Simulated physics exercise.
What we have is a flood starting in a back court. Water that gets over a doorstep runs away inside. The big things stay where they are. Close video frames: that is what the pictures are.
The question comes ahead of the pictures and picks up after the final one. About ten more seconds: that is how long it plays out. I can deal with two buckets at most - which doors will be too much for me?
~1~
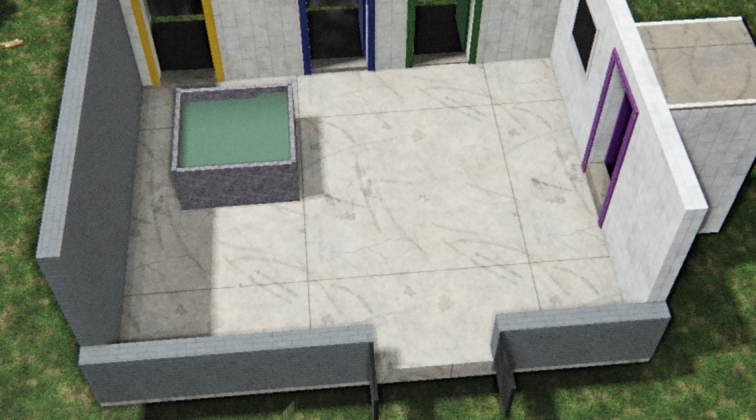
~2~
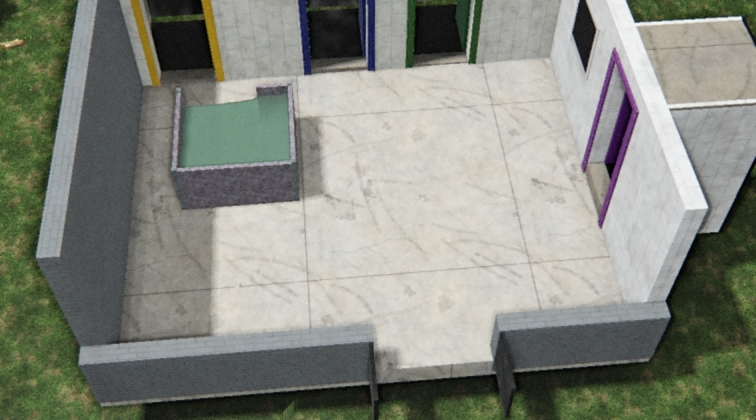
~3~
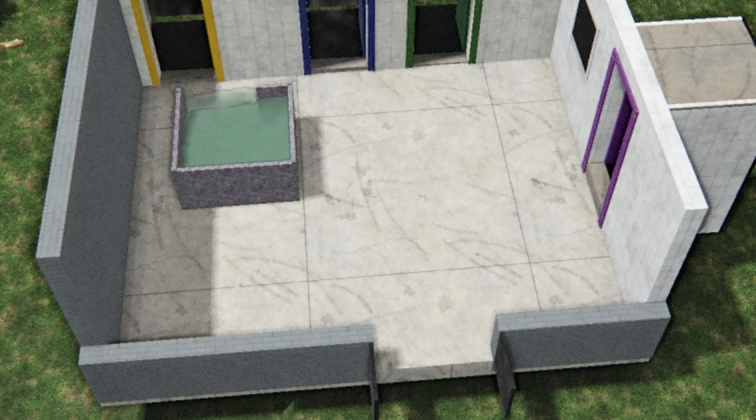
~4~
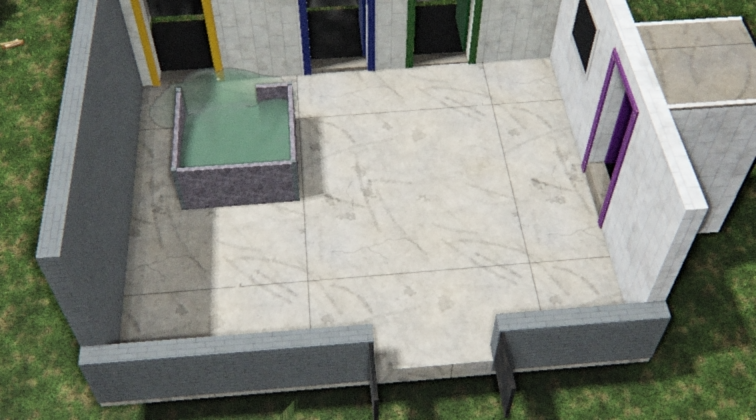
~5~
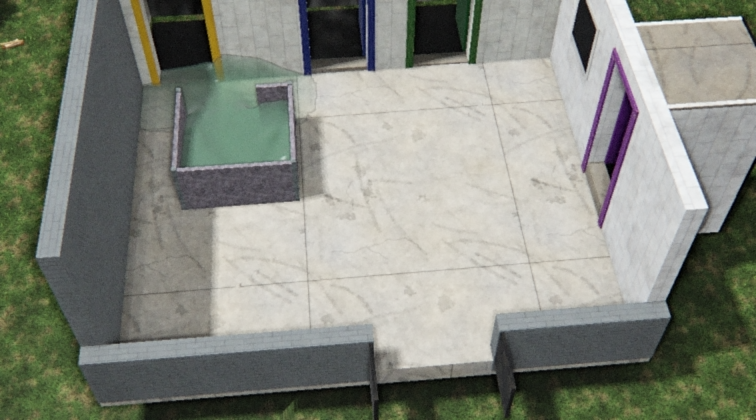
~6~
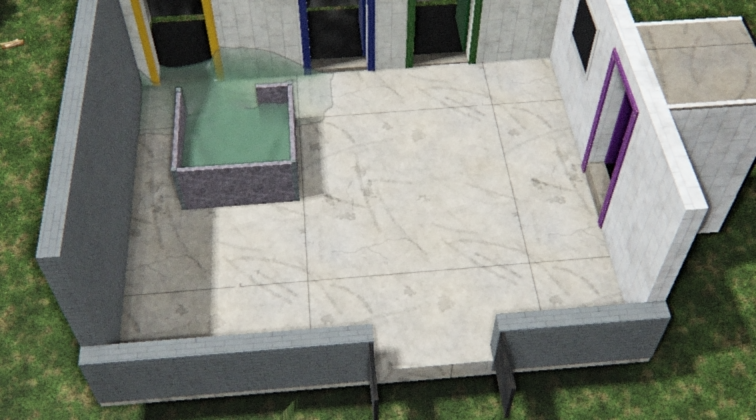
Here is how it goes: The purple door will be manageable; the blue door will be manageable; the green door will be manageable; the yellow door will be too much.
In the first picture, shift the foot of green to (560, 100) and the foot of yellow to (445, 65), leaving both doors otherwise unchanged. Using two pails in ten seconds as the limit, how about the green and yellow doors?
Note: Green beats the limit, yellow does not reach the limit.
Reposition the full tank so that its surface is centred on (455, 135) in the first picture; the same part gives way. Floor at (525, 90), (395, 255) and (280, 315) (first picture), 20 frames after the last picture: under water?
Soaked, parched, parched.
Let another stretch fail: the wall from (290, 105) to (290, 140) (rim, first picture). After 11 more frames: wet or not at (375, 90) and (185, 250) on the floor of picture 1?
Taking them in turn, they come out soaked and spared.
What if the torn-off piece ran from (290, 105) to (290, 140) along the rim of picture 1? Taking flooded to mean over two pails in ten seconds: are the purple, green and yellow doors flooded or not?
Going through them, the purple one falls below the cutoff, the green one clears the cutoff, the yellow one falls below the cutoff.
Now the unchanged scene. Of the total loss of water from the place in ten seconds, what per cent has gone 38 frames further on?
Near 90 in a hundred.
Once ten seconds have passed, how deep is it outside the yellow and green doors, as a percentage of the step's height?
Estimate, in order: 90 and 70 percent.
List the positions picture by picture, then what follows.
The first frame shows still water in the tank at (235, 129).
In the second frame, the front is at a hidden place, out from the gap on the tank's far side.
In the third frame, the front is at a hidden place, out from the gap on the tank's far side.
In the fourth frame, water pours out on the tank's far side and has run to (178, 85).
In the fifth frame, the front is at (144, 87), out from the gap on the tank's far side.
In the sixth frame, the front is at (325, 75), out from the gap on the tank's far side.
A moment on, water covers 15 % of the floor; the purple door not reached, the blue door wet at the sill, nothing in, the green door not reached, the yellow door far over two buckets in.
Next, water covers 30 % of the floor; the purple door not reached, the blue door wet at the sill, nothing in, the green door wet at the sill, nothing in, the yellow door far over two buckets in.
Then, water covers 55 % of the floor; the purple door wet at the sill, nothing in, the blue door wet at the sill, nothing in, the green door wet at the sill, nothing in, the yellow door far over two buckets in.
Later, water covers 70 % of the floor; the purple door wet at the sill, nothing in, the blue door wet at the sill, nothing in, the green door wet at the sill, nothing in, the yellow door far over two buckets in.
In the end, water covers 95 % of the floor; the purple door wet at the sill, nothing in, the blue door wet at the sill, nothing in, the green door wet at the sill, nothing in, the yellow door far over two buckets in.
